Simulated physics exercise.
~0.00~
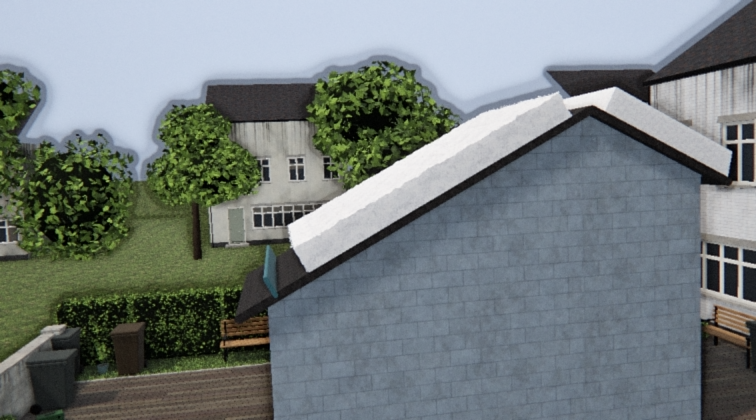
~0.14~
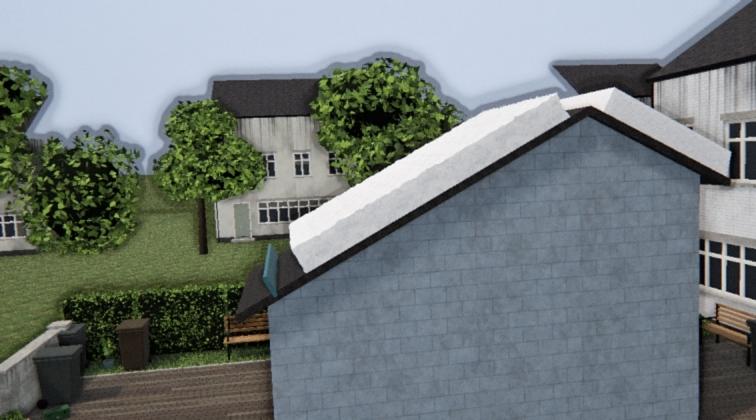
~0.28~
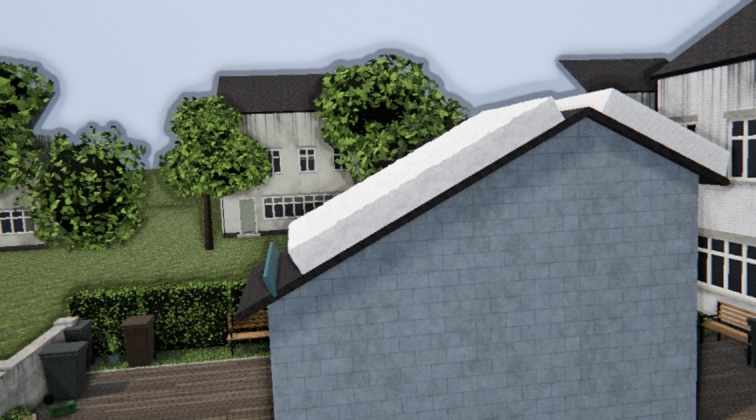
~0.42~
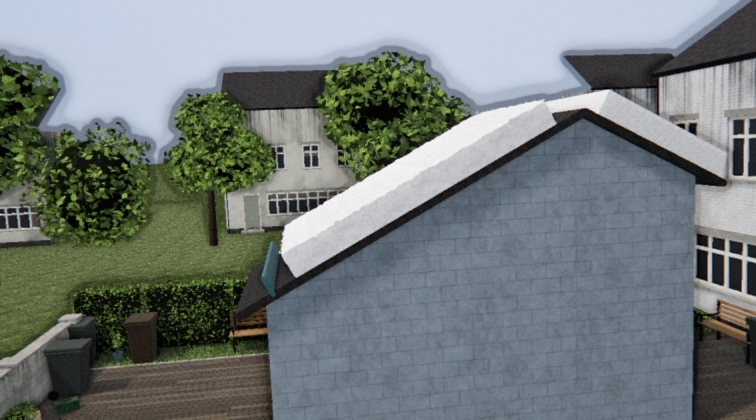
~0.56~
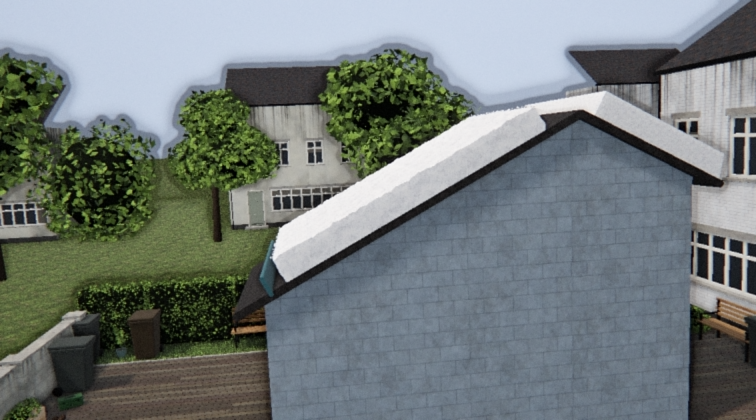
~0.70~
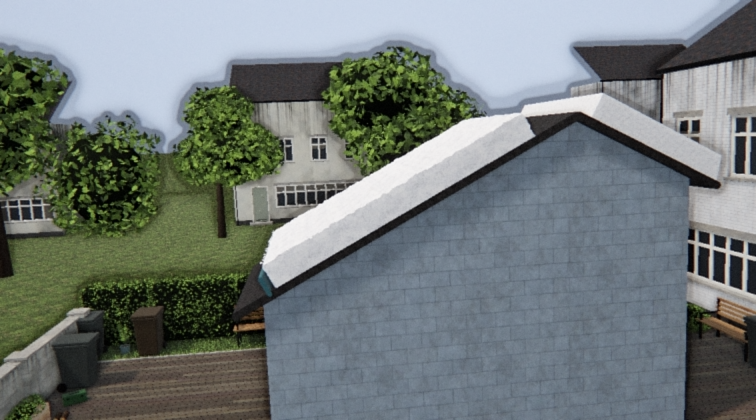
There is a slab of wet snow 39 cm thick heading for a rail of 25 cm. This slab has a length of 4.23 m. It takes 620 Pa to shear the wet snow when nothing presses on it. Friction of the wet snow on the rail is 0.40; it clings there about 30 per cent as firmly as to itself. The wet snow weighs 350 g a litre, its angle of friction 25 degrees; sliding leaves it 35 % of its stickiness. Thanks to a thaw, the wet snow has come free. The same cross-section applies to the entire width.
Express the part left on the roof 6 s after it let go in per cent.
The part left on the roof 6 s after it let go is near 76 %.
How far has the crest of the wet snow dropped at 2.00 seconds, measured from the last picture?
The gap comes to around 0.6 metres.
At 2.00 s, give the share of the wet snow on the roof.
Reading: Around 90 %.
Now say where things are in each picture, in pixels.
Foremost bit of the wet snow at (295, 248), in the first picture.
Foremost bit of the wet snow at (293, 248), its middle shifted 1.5 cm, in the second picture.
Foremost bit of the wet snow at (290, 250), its middle shifted 5.9 cm, in the third picture.
Foremost bit of the wet snow at (283, 254), its middle shifted 14 cm, in the fourth picture.
Foremost bit of the wet snow at (274, 259), its middle shifted 25 cm, in the fifth picture.
Foremost bit of the wet snow at (263, 265), its middle shifted 39 cm, in the sixth picture.
After 1.29 s, 100 % of the snow is on the roof.
After 2.00 s, 90 % of the snow is on the roof.
After 2.70 s, 81 % of the snow is on the roof.
After 3.40 s, 77 % of the snow is on the roof.
After 6.00 s, 76 % of the snow is on the roof.
